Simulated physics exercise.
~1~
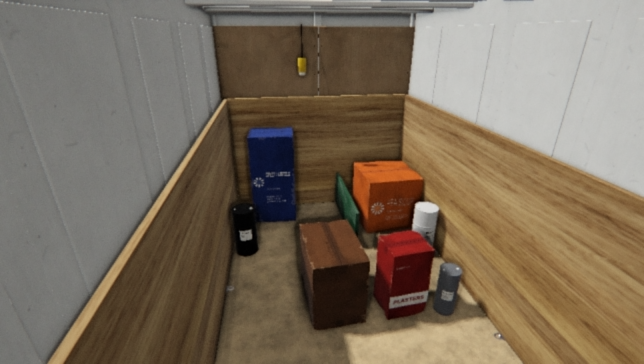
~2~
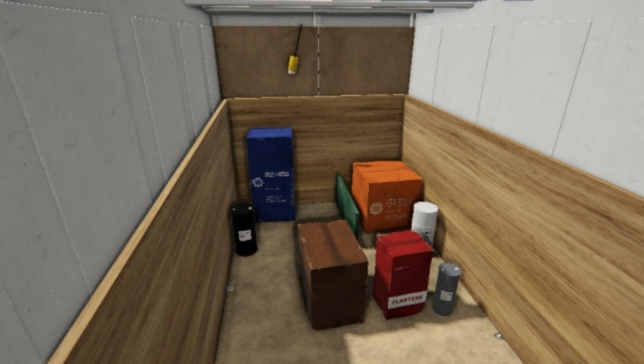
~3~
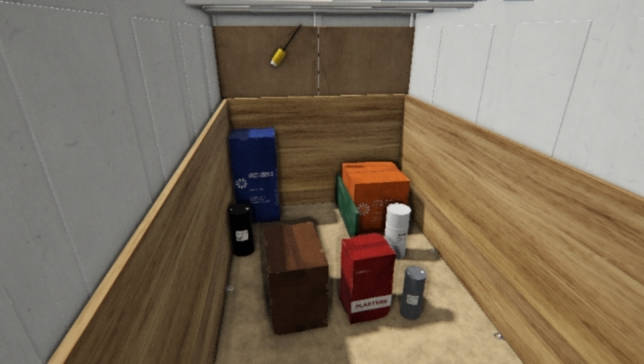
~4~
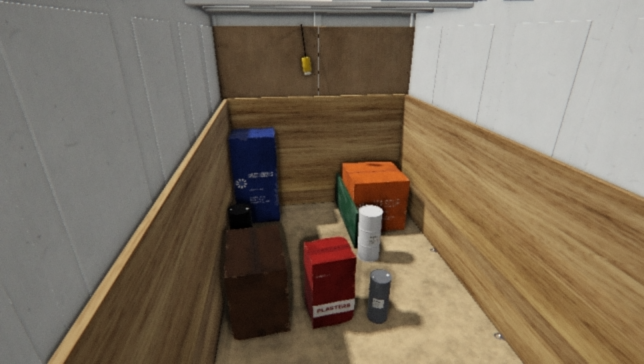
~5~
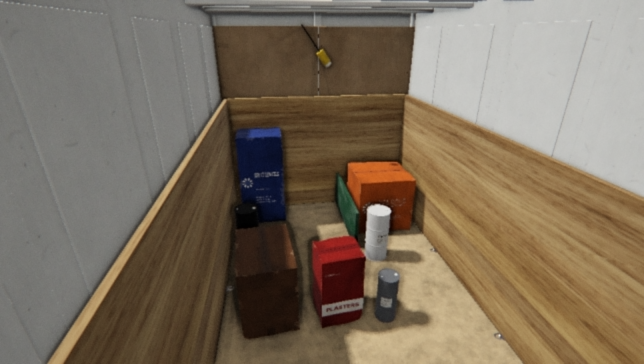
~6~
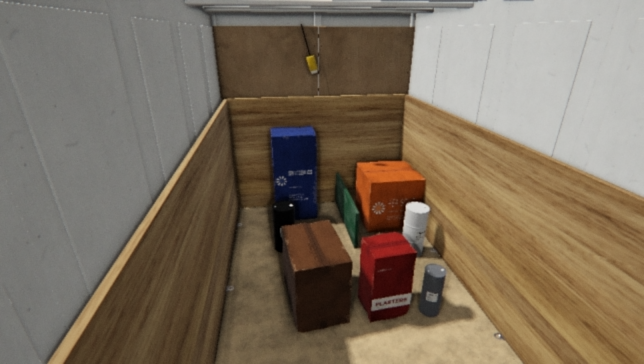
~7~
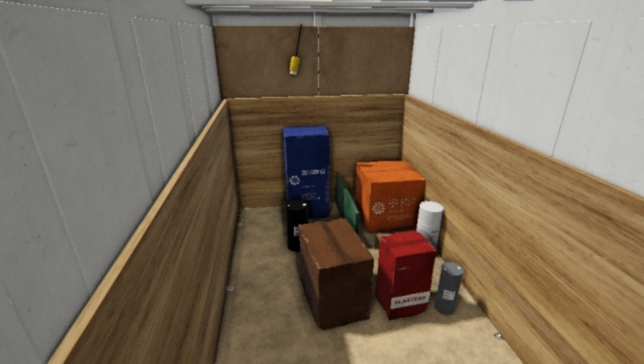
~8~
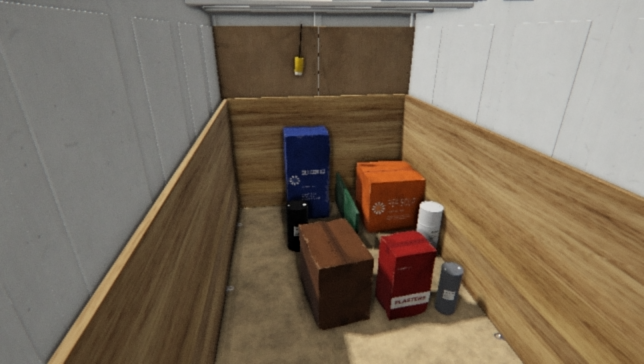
Boxes and canisters in a van's load bay slide left together while a hanging lamp swings, then slide back right, coming to rest upright, with the blue box and black canister noticeably right of where they began and the others roughly back in place.
